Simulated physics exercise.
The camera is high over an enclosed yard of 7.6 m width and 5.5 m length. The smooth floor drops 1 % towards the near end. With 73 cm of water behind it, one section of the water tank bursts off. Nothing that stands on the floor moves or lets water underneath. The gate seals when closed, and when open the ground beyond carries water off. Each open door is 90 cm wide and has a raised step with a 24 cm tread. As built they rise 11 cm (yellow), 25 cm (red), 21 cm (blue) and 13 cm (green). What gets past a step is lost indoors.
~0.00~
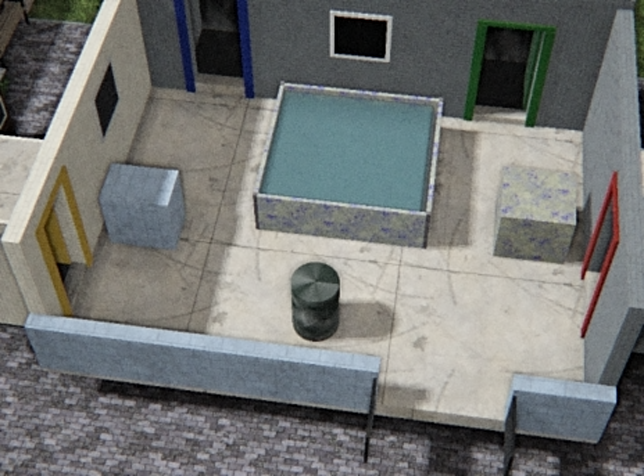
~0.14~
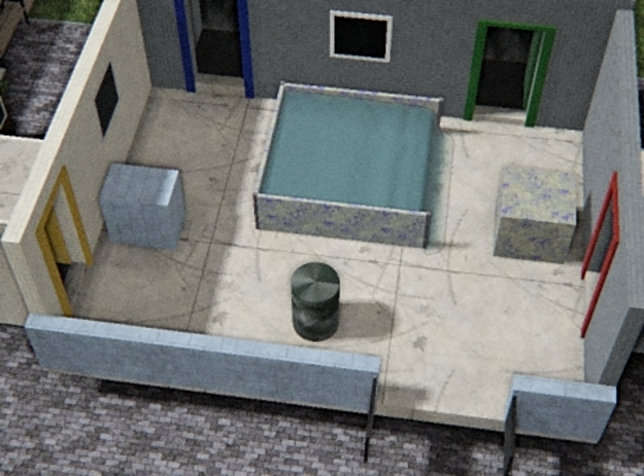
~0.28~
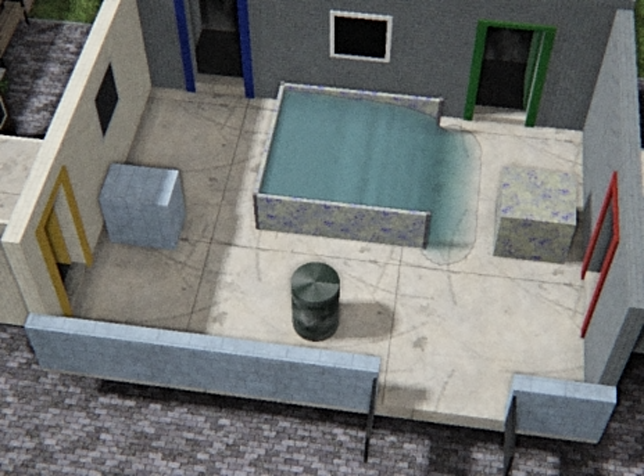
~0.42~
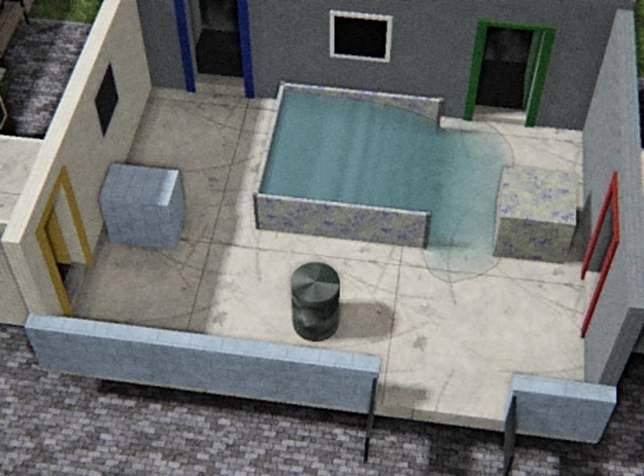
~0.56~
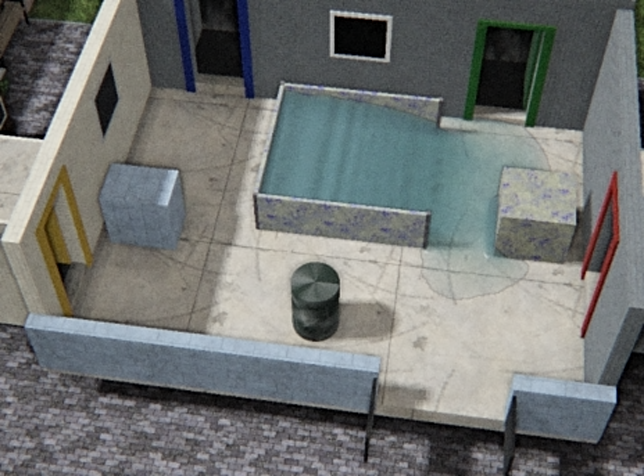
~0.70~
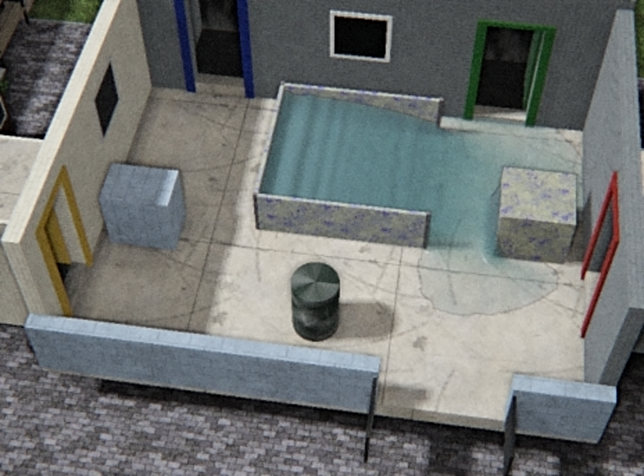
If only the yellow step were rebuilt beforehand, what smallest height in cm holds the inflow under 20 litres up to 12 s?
About 8 cm.
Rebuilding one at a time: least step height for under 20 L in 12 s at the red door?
Roughly 11.5 cm at red.
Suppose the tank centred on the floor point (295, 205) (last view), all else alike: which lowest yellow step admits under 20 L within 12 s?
About 9.0 cm.
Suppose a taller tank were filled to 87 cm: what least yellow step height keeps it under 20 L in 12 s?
Some 10.5 cm.
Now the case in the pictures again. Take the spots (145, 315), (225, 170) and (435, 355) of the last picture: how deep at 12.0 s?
Roughly 8, 2 and 6 cm, in turn.
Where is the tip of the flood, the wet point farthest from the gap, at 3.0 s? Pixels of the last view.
At about (583, 415).
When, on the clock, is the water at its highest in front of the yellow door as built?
Around 7.0 s.
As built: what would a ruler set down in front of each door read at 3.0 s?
In cm: Yellow 0, red 14, blue 0, green 34.
After 1.4 s water covers 30 % of the floor, deepest (57 cm) near (581, 142); it has not reached the yellow door.
After 3.0 s water covers 45 % of the floor, deepest (44 cm) near (571, 173); it has not reached the yellow door.
After 12.0 s water covers 100 % of the floor, deepest (14 cm) near (514, 208); 10 cm at the yellow door, 3 litres in over its 11 cm step.
At the yellow door as built, the water arrived by 6.3 s and peaked near 15 cm at 6.8 s.
Run again over the same 12 s with other heights there, 33 litres in over 7 cm, 9 litres over 9.5 cm. The limit of 20 litres is kept from about 8 cm up.
